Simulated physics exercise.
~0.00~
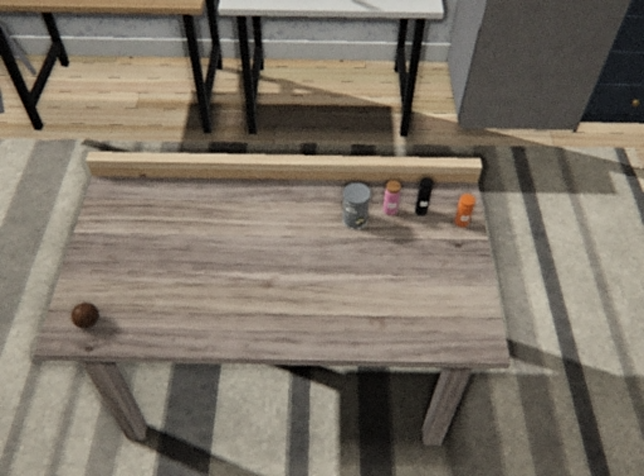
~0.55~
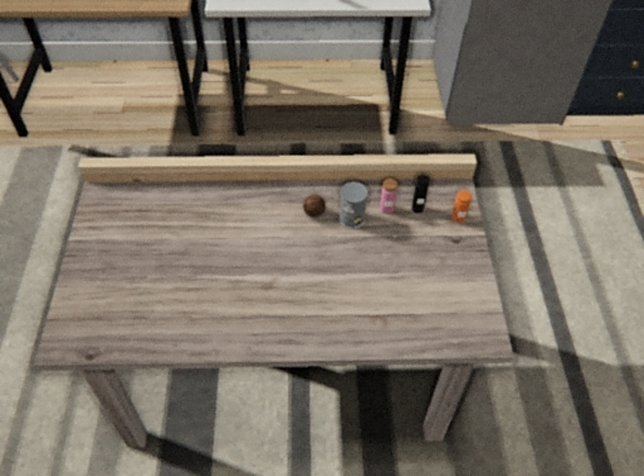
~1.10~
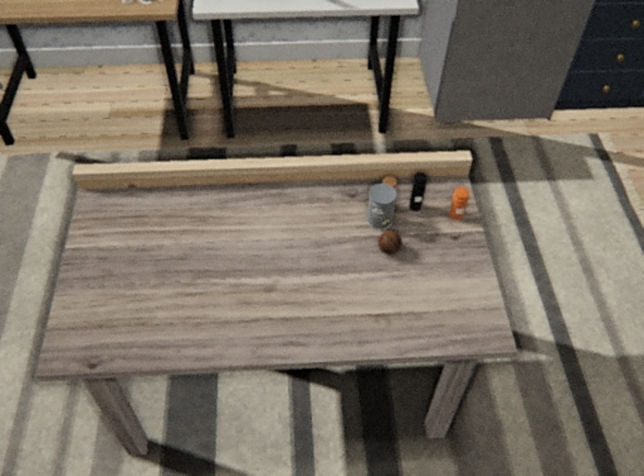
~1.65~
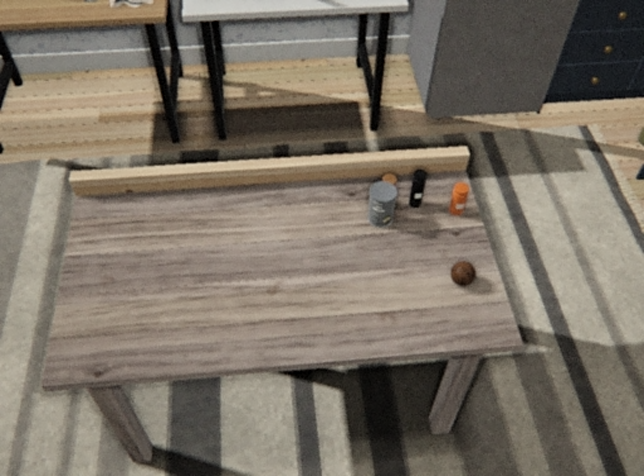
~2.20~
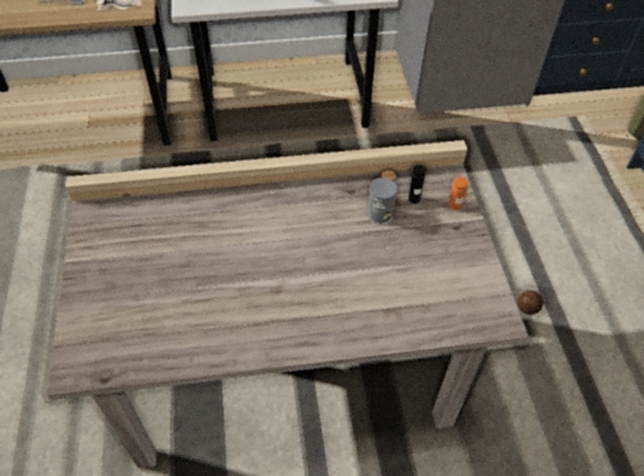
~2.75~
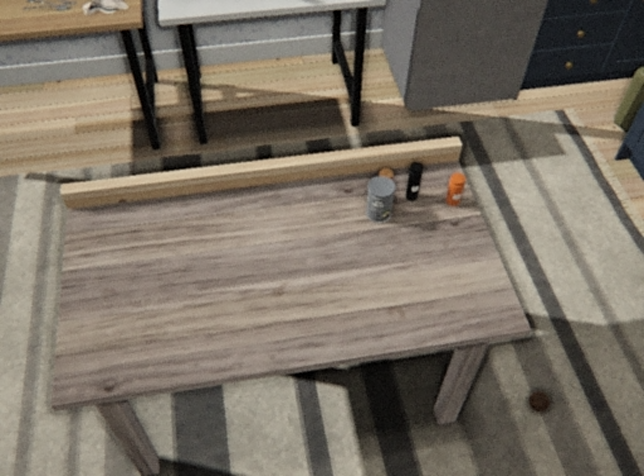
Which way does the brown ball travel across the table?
The brown ball travels to the right across the table.
On a wooden table with a rail along its far side, a brown ball rolls toward the back, shifts an upright grey tin to the right beside pink, black and orange shakers, then rolls off the right edge and ends on the floor.
